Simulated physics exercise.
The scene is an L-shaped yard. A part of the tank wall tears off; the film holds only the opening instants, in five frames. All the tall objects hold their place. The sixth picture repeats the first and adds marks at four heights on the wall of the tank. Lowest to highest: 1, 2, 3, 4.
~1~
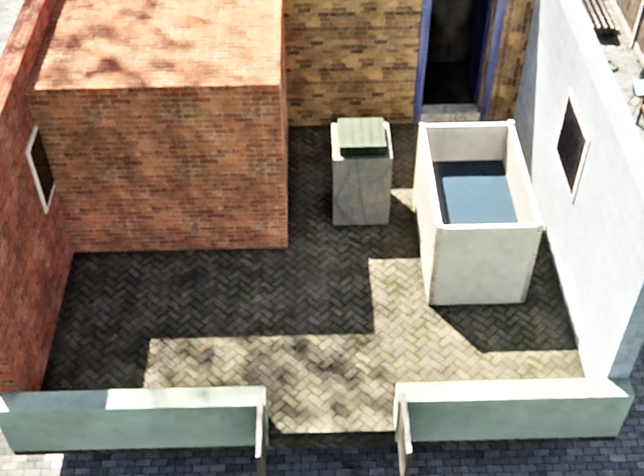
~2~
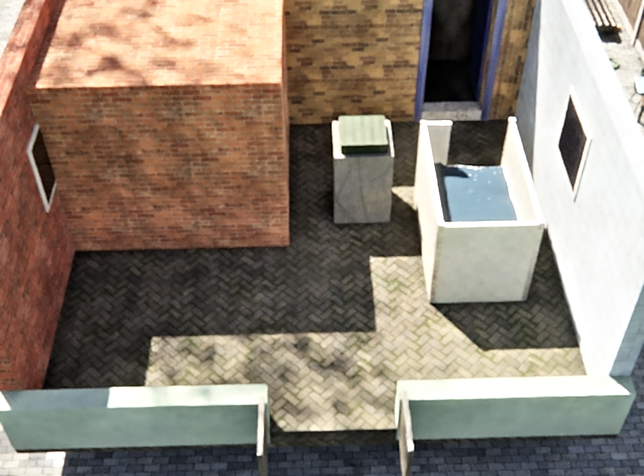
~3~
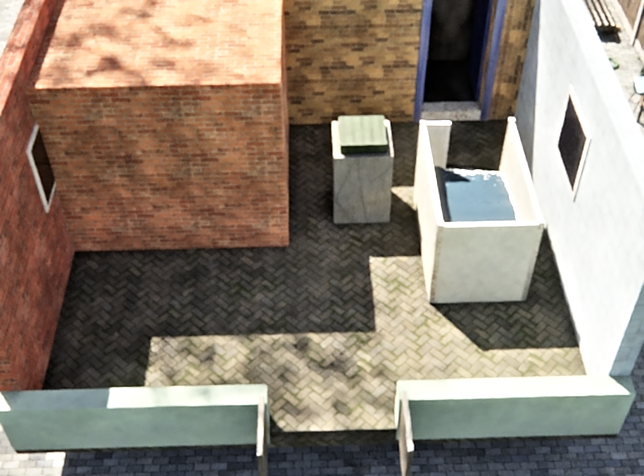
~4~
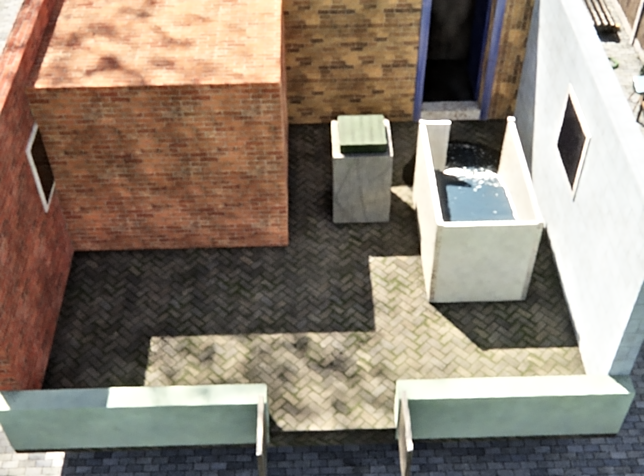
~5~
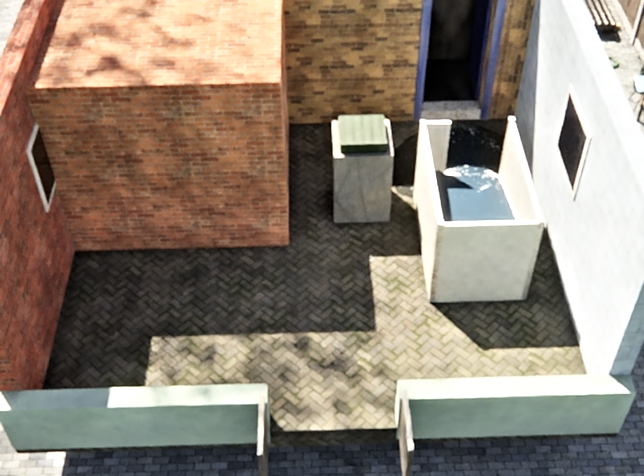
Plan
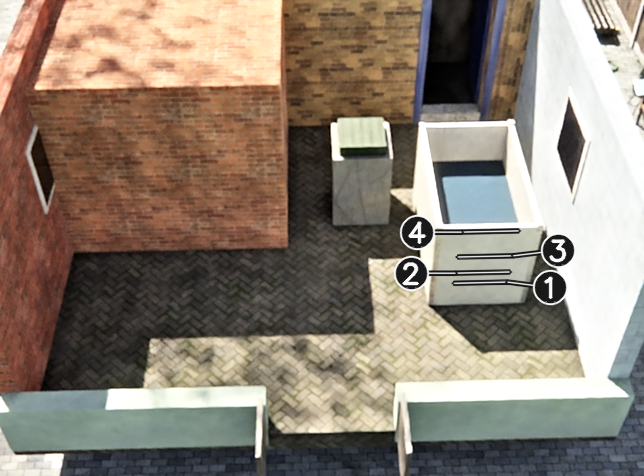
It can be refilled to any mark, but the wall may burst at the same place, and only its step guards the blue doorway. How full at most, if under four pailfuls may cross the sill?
The answer is line 1.
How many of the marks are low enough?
One of the four.
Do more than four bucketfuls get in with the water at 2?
Yes, that goes wrong.
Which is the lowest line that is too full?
That is line 2.
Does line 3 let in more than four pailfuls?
Yes, that goes wrong.
On the marked copy, 1 at (480, 282); 2 at (482, 272); 3 at (485, 256); 4 at (490, 231); from the bottom up 1, 2, 3, 4.
For line 1, a splash gets over, under a bucket.
For line 2, about 7 bucketfuls get in.
For line 3, dozens of bucketfuls pour in.
For line 4, dozens of bucketfuls pour in.
